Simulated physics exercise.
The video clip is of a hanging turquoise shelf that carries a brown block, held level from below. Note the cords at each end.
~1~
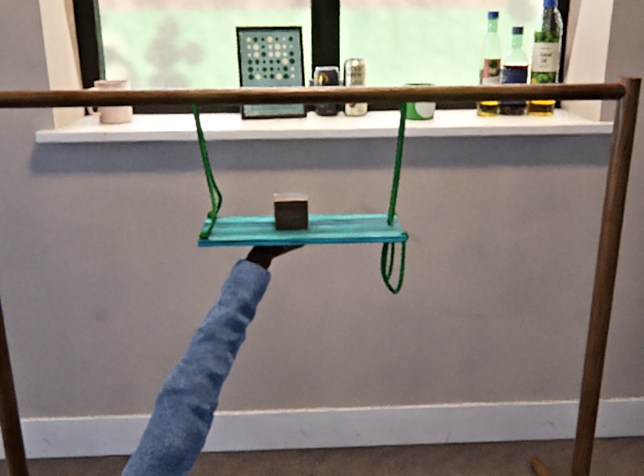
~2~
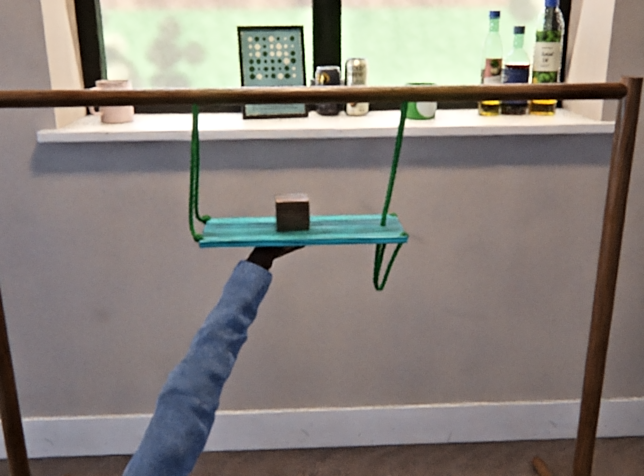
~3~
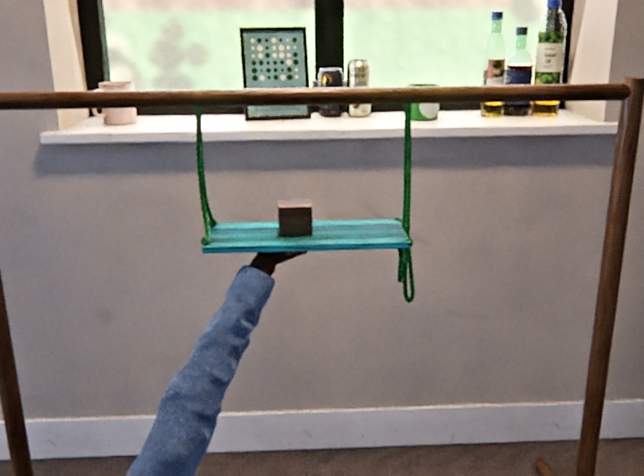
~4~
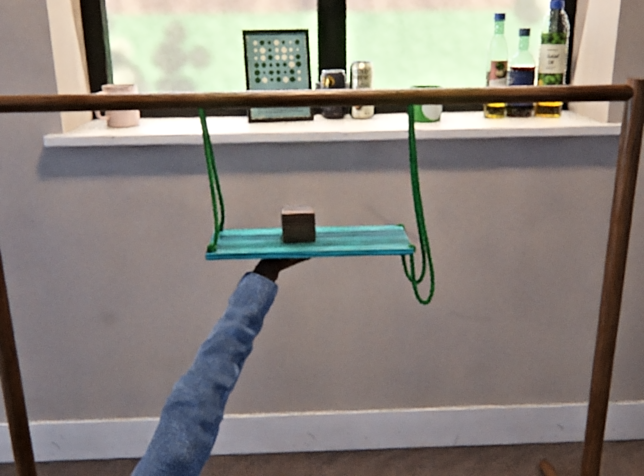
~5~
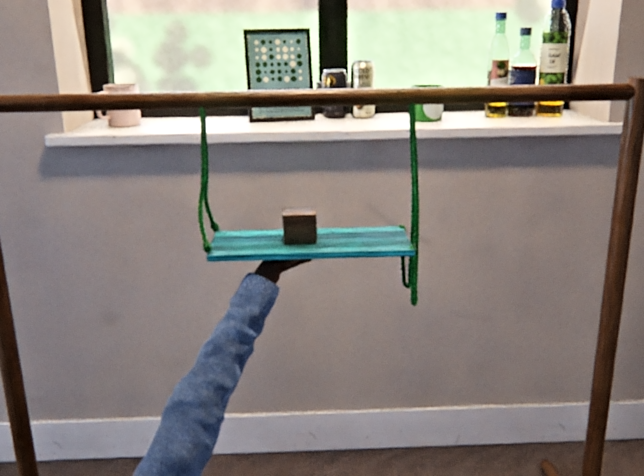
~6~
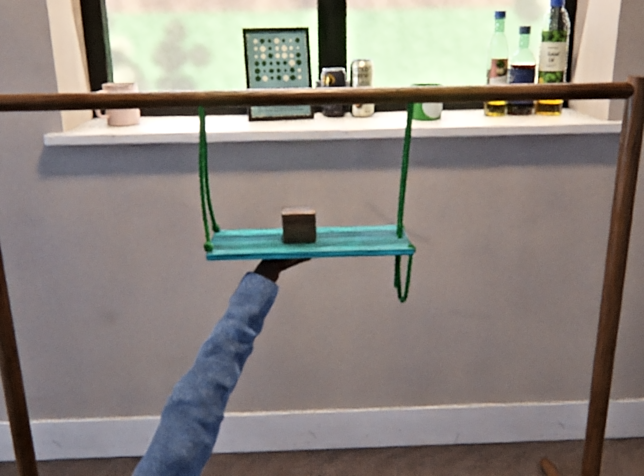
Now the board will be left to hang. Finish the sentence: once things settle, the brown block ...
... has gone over the right end.
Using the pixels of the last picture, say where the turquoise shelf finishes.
(290, 302).
Then, 0.44 s past the final frame, board tipped 24° down to the right; block sliding near (388, 291).
Then, 0.98 s past the final frame, board tipped 44° down to the right; block on the floor.
Then, 1.50 s past the final frame, board tipped 40° down to the right; block on the floor.
When it is over, board tipped 42° down to the right; block on the floor. The brown block tumbles from the right end.
